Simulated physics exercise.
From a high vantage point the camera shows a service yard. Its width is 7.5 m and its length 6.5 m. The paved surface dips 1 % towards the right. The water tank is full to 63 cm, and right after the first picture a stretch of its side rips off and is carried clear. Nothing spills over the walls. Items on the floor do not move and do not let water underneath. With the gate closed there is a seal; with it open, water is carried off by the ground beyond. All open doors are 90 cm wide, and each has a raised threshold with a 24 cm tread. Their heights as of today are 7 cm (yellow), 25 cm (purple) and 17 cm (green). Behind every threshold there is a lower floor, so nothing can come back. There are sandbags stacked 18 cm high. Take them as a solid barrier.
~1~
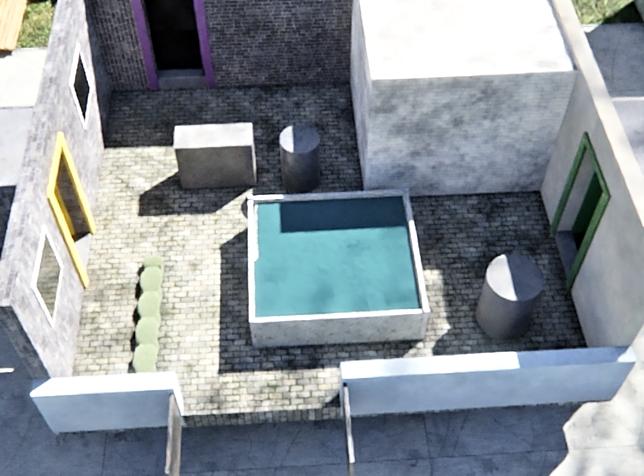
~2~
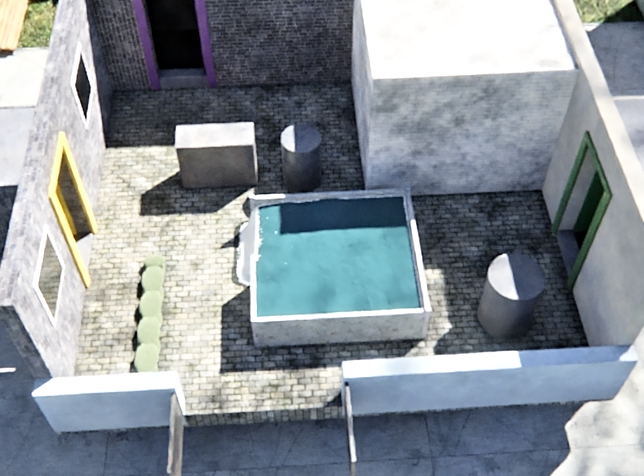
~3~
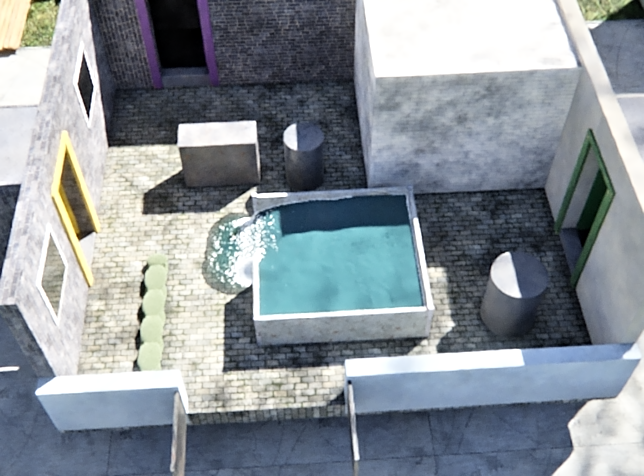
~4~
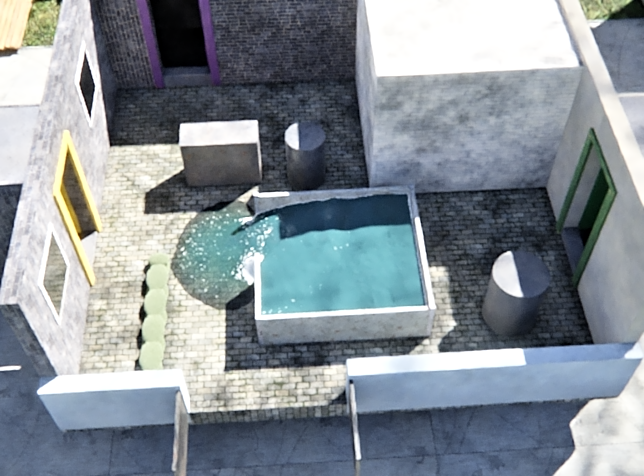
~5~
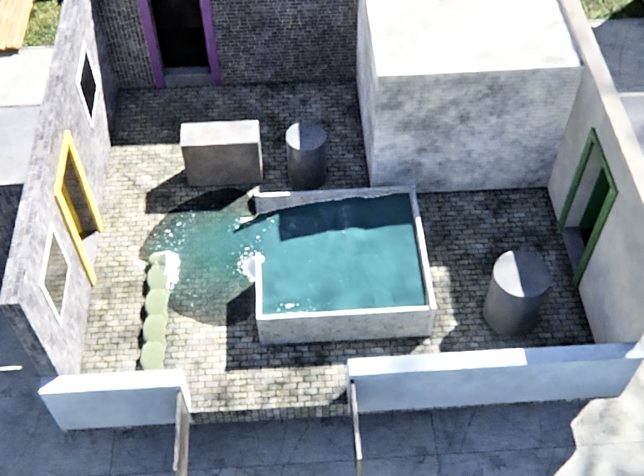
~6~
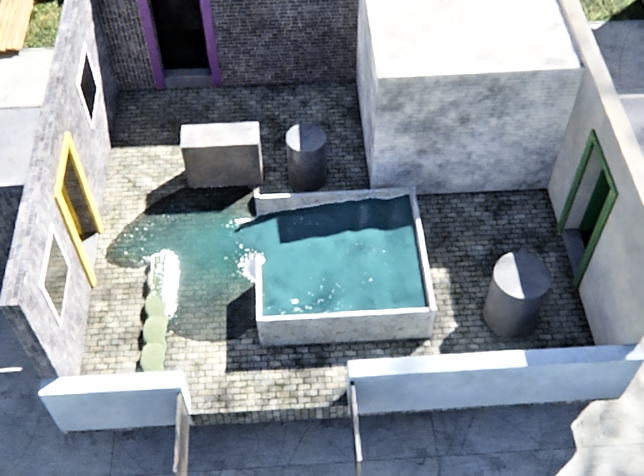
A walled, brick-paved yard is seen from high above, with a pale rectangular tank of blue-green water at its centre. A yellow-framed door stands on the left, a purple one at the back and a green one on the right, among grey blocks, cylinders and a row of rounded green sandbags. Water bursts through the tank's left side, spreads leftward across the paving and foams against the sandbags, while the view barely shifts.
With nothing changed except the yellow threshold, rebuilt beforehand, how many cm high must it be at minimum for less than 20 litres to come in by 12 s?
At least 25 cm or so.
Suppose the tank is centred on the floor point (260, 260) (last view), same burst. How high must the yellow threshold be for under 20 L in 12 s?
I'd put it at close to 37 cm.
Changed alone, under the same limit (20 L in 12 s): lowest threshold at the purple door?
Door purple, min height approx. 13.0 cm.
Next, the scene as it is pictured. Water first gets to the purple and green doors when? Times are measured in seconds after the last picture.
I'd say purple at 2.0 s and green at 9.0 s.
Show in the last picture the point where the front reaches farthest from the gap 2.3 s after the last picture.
Around pixel (119, 90).
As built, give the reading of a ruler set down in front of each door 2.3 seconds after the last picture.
Door by door in cm - yellow 21, purple 14, green 0.
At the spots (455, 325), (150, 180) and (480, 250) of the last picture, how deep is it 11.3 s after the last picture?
Roughly 1, then 7, then 1 cm.
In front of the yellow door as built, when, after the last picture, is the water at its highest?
Roughly 1.8 s.
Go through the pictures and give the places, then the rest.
In the first frame, the water tank at (334, 255) is whole and still, 63 cm deep; the yellow door at (73, 217) is dry.
In the second frame, the front is at (239, 280), 0.3 m from the gap at (256, 245); 0.3 m2 of floor is wet, 63 cm left at the back.
In the third frame, the front is at (207, 271), 0.8 m from the gap at (259, 245); 1.0 m2 of floor is wet, 63 cm left at the back.
In the fourth frame, the front is at (178, 269), 1.3 m from the gap at (261, 245); 2.0 m2 of floor is wet, 63 cm left at the back.
In the fifth frame, the gap is at (262, 245), the front 1.9 m out at (146, 255); the back of the water tank holds 63 cm.
In the sixth frame, the front is at (112, 255), 2.4 m from the gap at (262, 246); 4.3 m2 of floor is wet, 63 cm left at the back; the yellow door at (80, 216), 2.7 m from the gap, is still 0.3 m from the nearest water.
Then, 0.7 s after the last picture water covers 25 % of the floor, deepest (38 cm) near (255, 251); 12 cm at the yellow door, 30 litres in over its 7 cm threshold.
Then, 2.3 s after the last picture water covers 45 % of the floor, deepest (29 cm) near (112, 223); 21 cm at the yellow door, 189 litres in over its 7 cm threshold.
Then, 11.3 s after the last picture water covers 90 % of the floor, deepest (14 cm) near (349, 93); 9 cm at the yellow door, 353 litres in over its 7 cm threshold.
At the yellow door as built, the water peaked near 22 cm, 1.9 s after the last picture.
With a threshold of 21.5 cm, 40 litres would have come in within the 12 s; with 29 cm, 5 litres. So under 20 litres takes about 25 cm.
